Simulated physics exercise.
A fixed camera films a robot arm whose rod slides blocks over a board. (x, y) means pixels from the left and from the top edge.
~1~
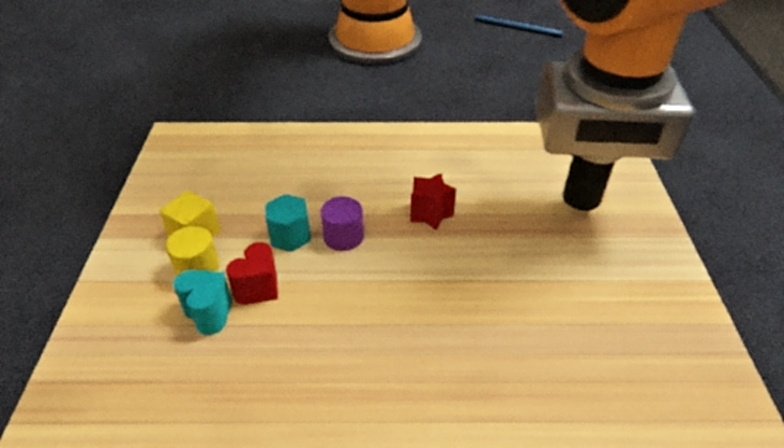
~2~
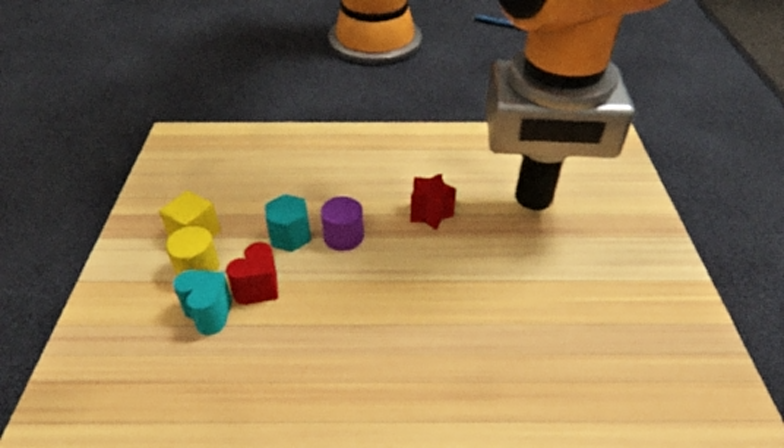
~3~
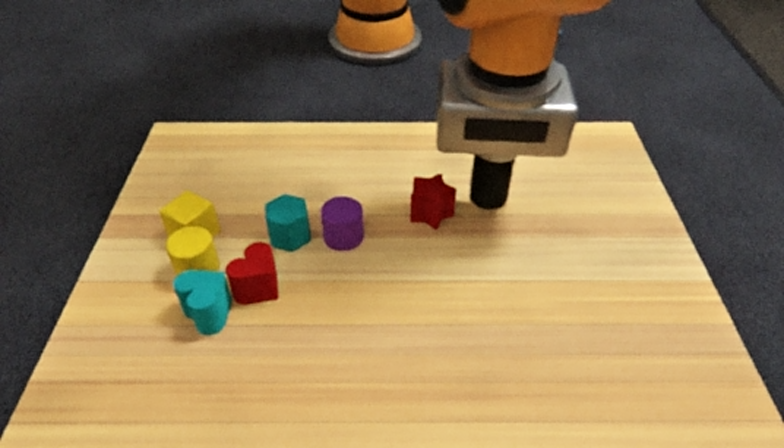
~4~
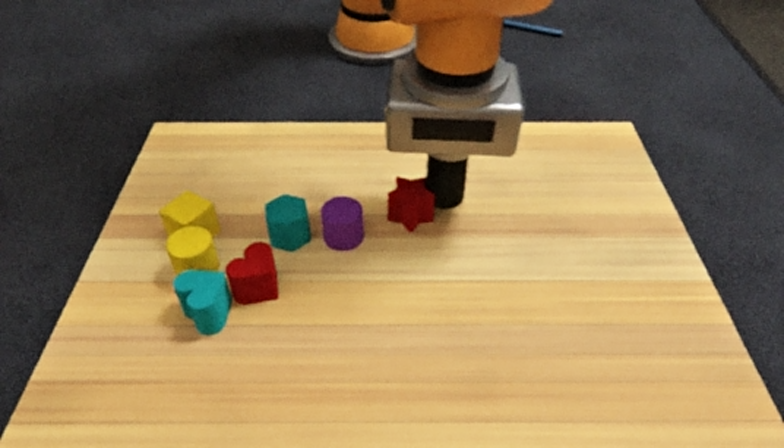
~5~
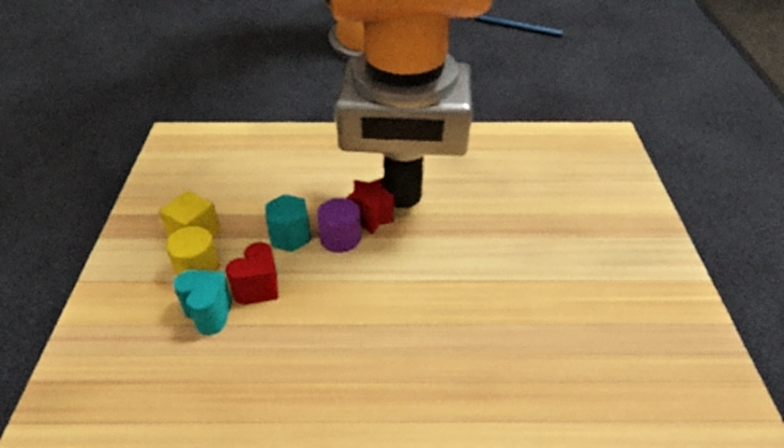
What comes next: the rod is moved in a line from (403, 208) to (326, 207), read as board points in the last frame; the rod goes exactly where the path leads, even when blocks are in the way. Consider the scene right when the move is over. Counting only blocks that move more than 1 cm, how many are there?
I expect three or more blocks to move.
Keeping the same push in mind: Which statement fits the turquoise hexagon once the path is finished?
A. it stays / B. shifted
Correct choice: B.
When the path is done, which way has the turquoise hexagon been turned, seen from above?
Turns clockwise.
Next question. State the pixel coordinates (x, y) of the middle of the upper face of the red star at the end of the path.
When the path ends, it will be at (306, 202).
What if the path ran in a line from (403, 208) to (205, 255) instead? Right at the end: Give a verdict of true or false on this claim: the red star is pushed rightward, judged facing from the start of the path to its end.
False
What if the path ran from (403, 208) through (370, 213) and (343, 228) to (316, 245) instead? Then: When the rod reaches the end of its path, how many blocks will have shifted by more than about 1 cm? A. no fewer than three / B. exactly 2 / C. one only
Answer: A.
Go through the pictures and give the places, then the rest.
The first picture shows tip of the rod (582, 198), middles of tops, turquoise hexagon (286, 208), purple cylinder (342, 209), red star (432, 186).
The second picture shows rod (534, 198), nothing pushed.
The third picture shows rod (488, 197), nothing pushed.
The fourth picture shows rod (445, 196), red star (411, 188).
The fifth picture shows rod (403, 196), turquoise hexagon (286, 208), purple cylinder (338, 211), red star (370, 190).
What follows on the original path. Halfway along, rod (363, 195); turquoise hexagon (280, 210), turned 20° clockwise; purple cylinder (319, 220); red star (331, 195), turned 15° anticlockwise.
At the end, rod (324, 195); turquoise hexagon (268, 215), turned 30° clockwise; purple cylinder (313, 228); red star (306, 202), turned 45° anticlockwise.
